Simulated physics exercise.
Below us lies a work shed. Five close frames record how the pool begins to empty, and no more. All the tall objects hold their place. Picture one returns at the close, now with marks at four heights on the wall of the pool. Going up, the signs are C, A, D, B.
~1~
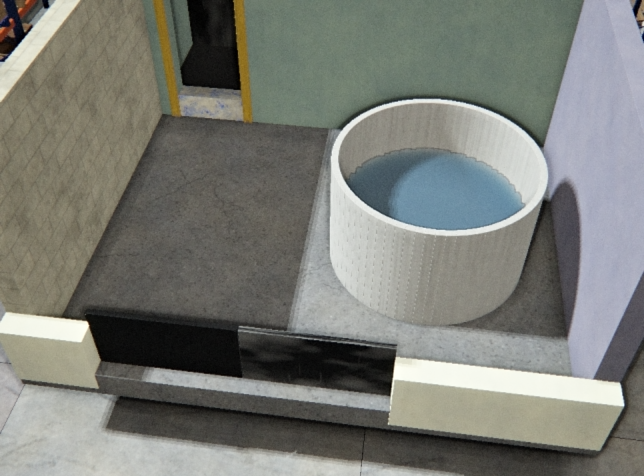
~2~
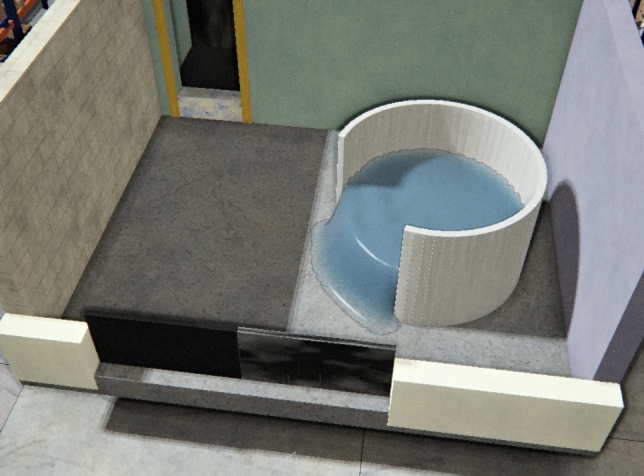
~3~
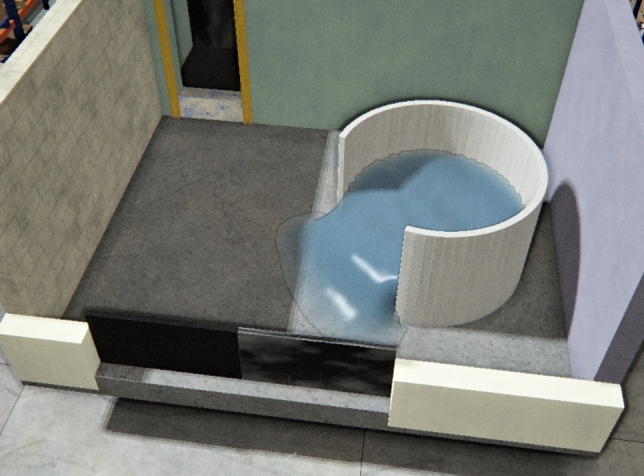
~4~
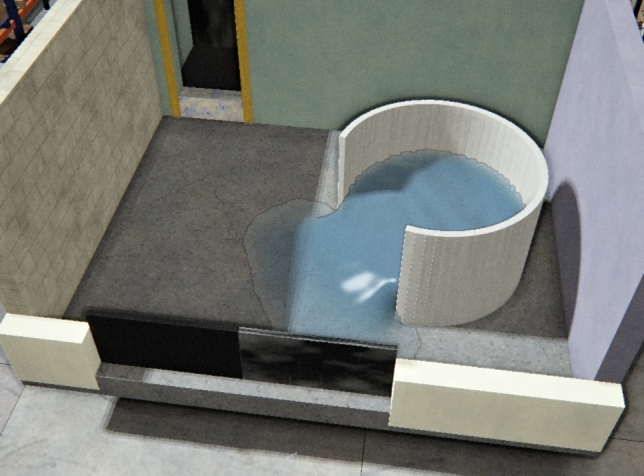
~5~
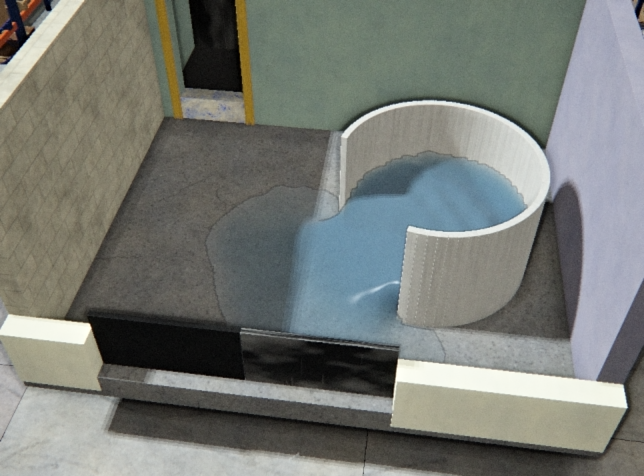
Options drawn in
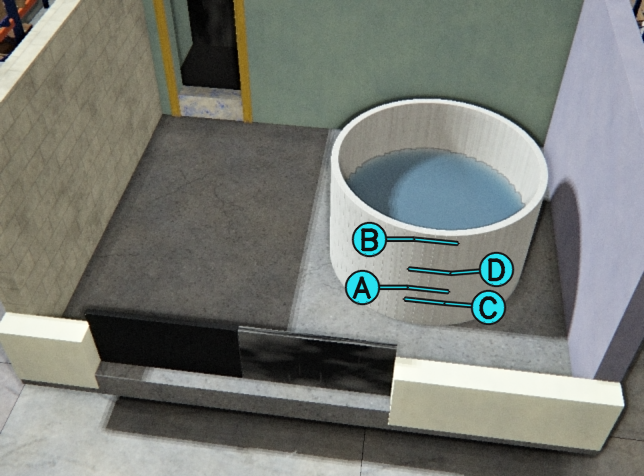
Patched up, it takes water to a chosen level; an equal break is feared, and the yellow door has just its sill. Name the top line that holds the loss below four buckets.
The answer is level D.
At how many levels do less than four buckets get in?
Three of the four.
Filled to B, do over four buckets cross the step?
Yes, that goes wrong.
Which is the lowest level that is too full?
B.
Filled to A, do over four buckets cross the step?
No, that is safe.
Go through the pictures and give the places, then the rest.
Water in the pool at rest, its middle at (432, 206); foot of the yellow doorway at (213, 118); shut gate at (240, 336), in the first frame.
In the second frame, 2 % of the ground under water, visible out to (326, 227).
In the third frame, 7 % of the ground under water, visible out to (314, 219).
In the fourth frame, 14 % of the ground under water, visible out to (269, 220).
In the fifth frame, 23 % of the ground under water, visible out to (225, 221).
In cyan, A at (427, 289); B at (435, 241); C at (425, 301); D at (430, 271); from the bottom up C, A, D, B.
With A, nothing gets over.
With B, about 13 bucketfuls get in.
With C, nothing gets over.
With D, a bucket or two gets in.
